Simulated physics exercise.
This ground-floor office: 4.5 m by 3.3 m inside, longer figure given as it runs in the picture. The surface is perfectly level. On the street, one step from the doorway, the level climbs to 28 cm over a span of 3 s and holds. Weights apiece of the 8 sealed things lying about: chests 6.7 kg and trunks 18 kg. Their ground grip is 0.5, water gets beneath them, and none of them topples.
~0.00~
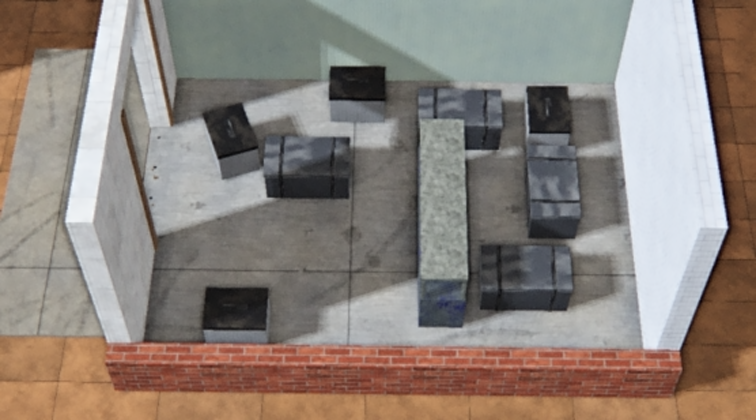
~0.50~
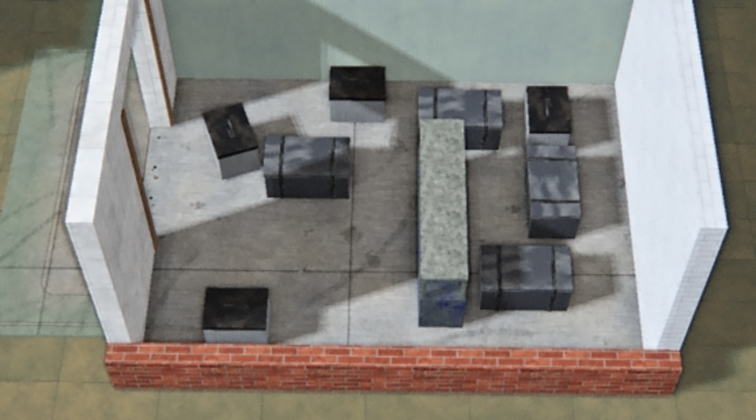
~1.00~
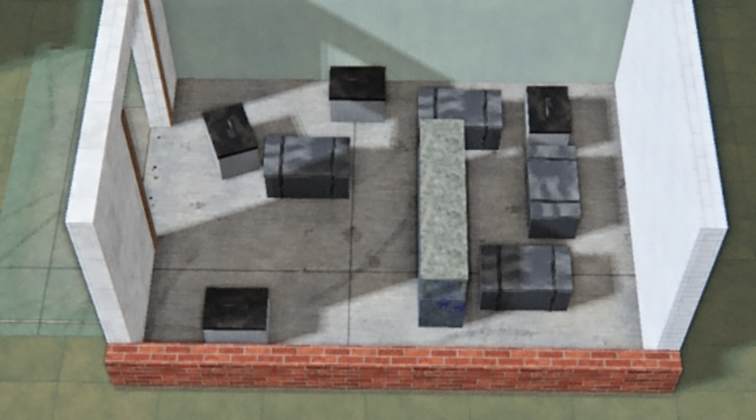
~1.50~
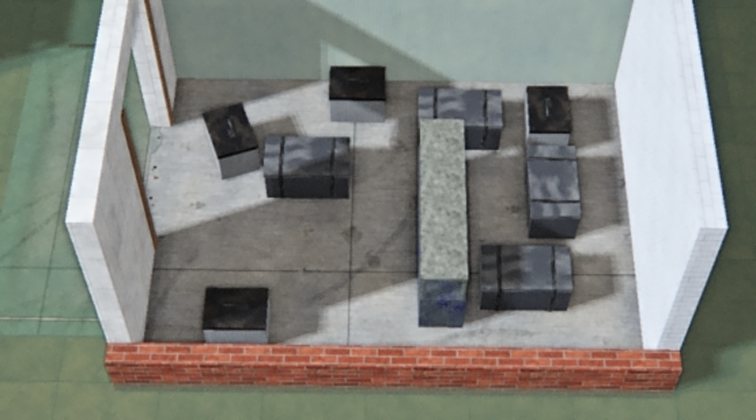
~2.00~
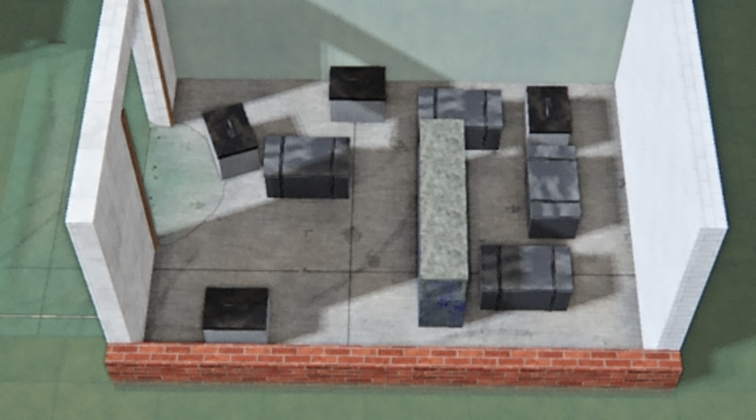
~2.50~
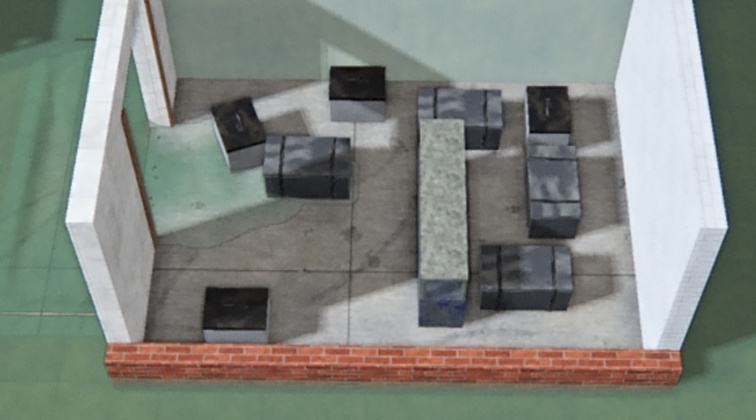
In a small walled office, green water covers the ground outside, then spreads inside from the left.
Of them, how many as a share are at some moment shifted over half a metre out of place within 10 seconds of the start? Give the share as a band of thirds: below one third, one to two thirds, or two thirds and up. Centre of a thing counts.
I bet the count comes out high.
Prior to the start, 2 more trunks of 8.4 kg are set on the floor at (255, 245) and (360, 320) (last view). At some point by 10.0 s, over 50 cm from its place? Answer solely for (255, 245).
It is more.
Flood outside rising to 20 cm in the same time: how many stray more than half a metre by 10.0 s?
The count would be 8.
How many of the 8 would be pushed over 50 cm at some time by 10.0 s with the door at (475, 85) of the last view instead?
That would give 8.
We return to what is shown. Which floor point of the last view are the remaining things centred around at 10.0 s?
About (503, 195).
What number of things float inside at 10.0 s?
At that time, 8.
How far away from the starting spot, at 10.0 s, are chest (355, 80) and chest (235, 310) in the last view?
First 250 cm, then 80 cm.
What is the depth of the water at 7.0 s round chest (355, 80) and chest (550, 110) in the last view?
Close to 19 and 13 centimetres.
After 3.5 s 1 of 8 are over 50 cm from their spots; 1 afloat.
After 4.5 s 3 of 8 are over 50 cm from their spots; 3 afloat.
After 7.0 s 6 of 8 are over 50 cm from their spots; 8 afloat.
After 10.0 s 6 of 8 are over 50 cm from their spots, and 7 have been at some point; 8 afloat.
